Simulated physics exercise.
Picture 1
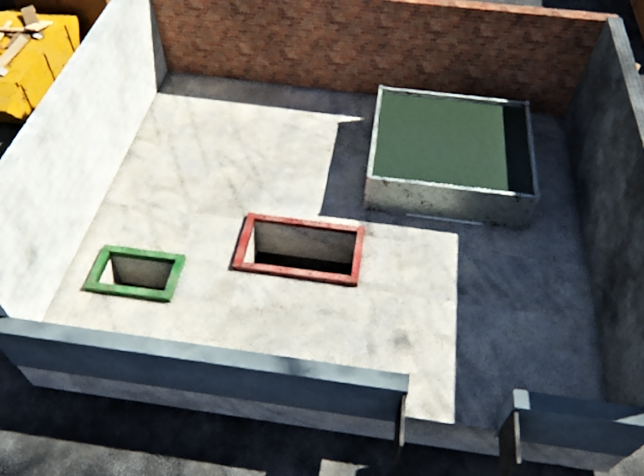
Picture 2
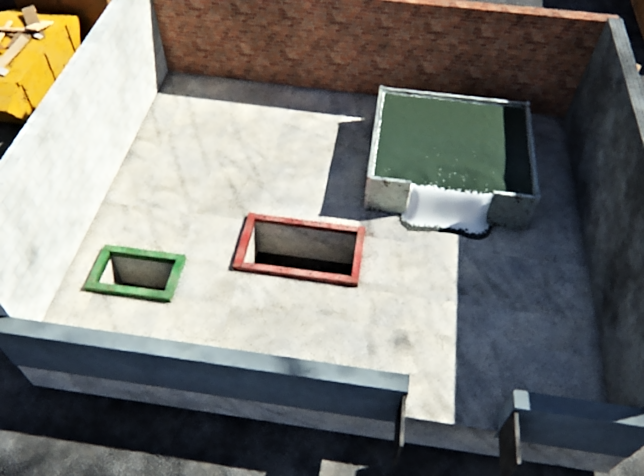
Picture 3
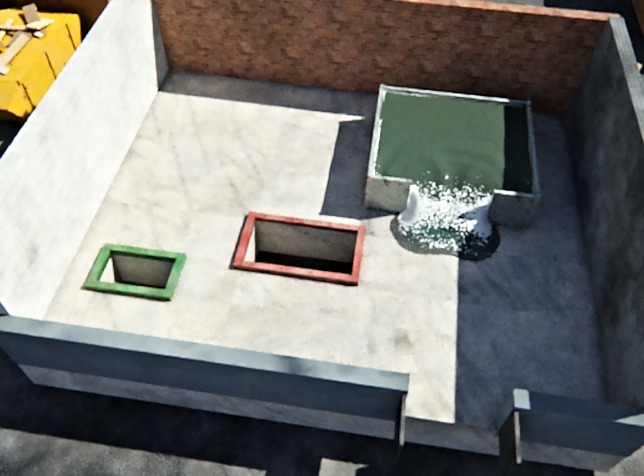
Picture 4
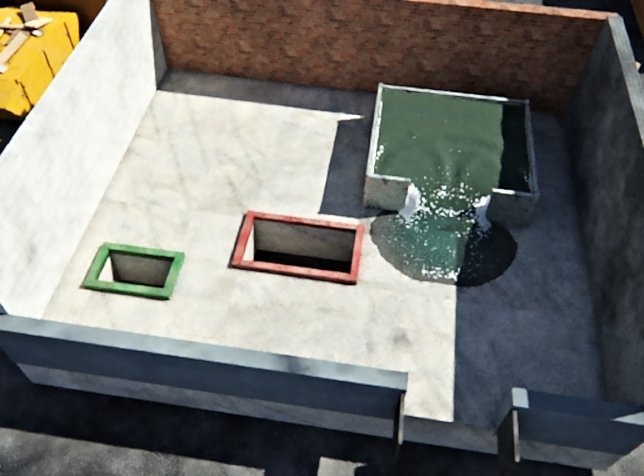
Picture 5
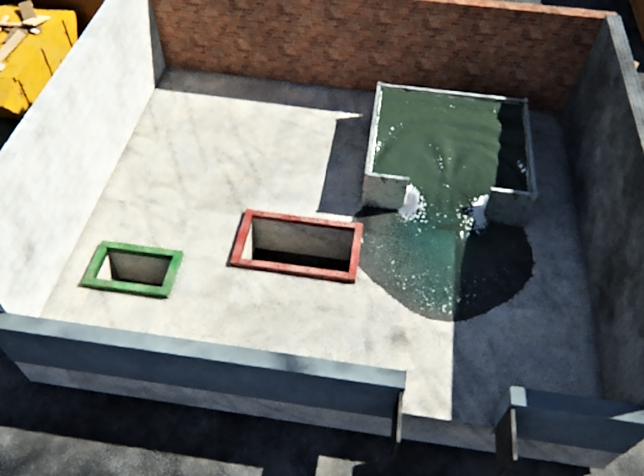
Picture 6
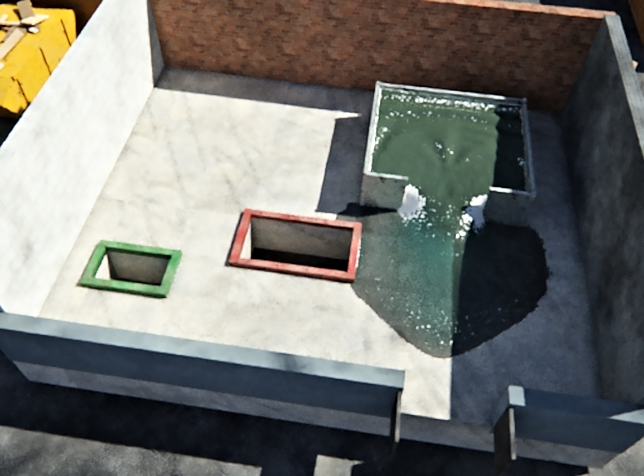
The footage shows a full tank of green water in a walled concrete yard, still at first, before water bursts from its front side and fans out across the floor, its left edge reaching the red-framed pit.
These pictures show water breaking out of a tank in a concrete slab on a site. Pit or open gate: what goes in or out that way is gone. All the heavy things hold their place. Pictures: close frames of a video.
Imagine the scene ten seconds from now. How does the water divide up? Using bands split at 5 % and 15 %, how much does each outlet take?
I'd say the gate drains a lot - upwards of fifteen per cent. I'd say the red pit drains very little - not reaching five per cent. I'd say the green pit drains very little - not reaching five per cent.
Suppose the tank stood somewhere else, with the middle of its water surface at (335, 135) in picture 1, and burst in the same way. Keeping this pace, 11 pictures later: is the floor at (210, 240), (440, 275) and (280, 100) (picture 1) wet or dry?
Unflooded - soaked - unflooded.
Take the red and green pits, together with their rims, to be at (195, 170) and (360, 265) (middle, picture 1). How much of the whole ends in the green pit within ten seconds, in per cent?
Share, green pit, approx.: 6 in a hundred.
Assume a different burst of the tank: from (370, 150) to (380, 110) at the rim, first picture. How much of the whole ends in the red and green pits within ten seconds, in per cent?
The red pit takes 2 per cent and the green pit 8 per cent.
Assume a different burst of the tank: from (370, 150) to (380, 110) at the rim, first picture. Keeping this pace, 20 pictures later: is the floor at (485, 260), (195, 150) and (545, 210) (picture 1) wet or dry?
Unsoaked, then soaked, then unsoaked.
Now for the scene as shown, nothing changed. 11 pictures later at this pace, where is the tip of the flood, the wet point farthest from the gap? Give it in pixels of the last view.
My guess is roughly (174, 360).
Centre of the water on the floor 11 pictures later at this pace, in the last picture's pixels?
My guess is about (442, 219).
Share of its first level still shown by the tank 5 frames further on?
My best guess is about 72 per cent.
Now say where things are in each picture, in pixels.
In the first picture, the tank at (452, 141) is whole and still.
In the second picture, water pours out at (446, 208) and has run to (485, 232).
In the third picture, water pours out at (446, 208) and has run to (490, 248).
In the fourth picture, water pours out at (445, 207) and has run to (463, 283).
In the fifth picture, the front is at (453, 316), out from the gap at (444, 205).
In the sixth picture, water pours out at (442, 205) and has run to (451, 351).
A moment on, water covers 25 % of the floor; the gate 2 %, the red pit 0 %, the green pit 0 %.
Next, water covers 30 % of the floor; the gate 7 %, the red pit 0 %, the green pit 0 %.
Then, water covers 40 % of the floor; the gate 15 %, the red pit 0 %, the green pit 0 %.
Later, water covers 60 % of the floor; the gate 27 %, the red pit 0 %, the green pit 0 %.
In the end, water covers 80 % of the floor; the gate 38 %, the red pit 0 %, the green pit 0 %.
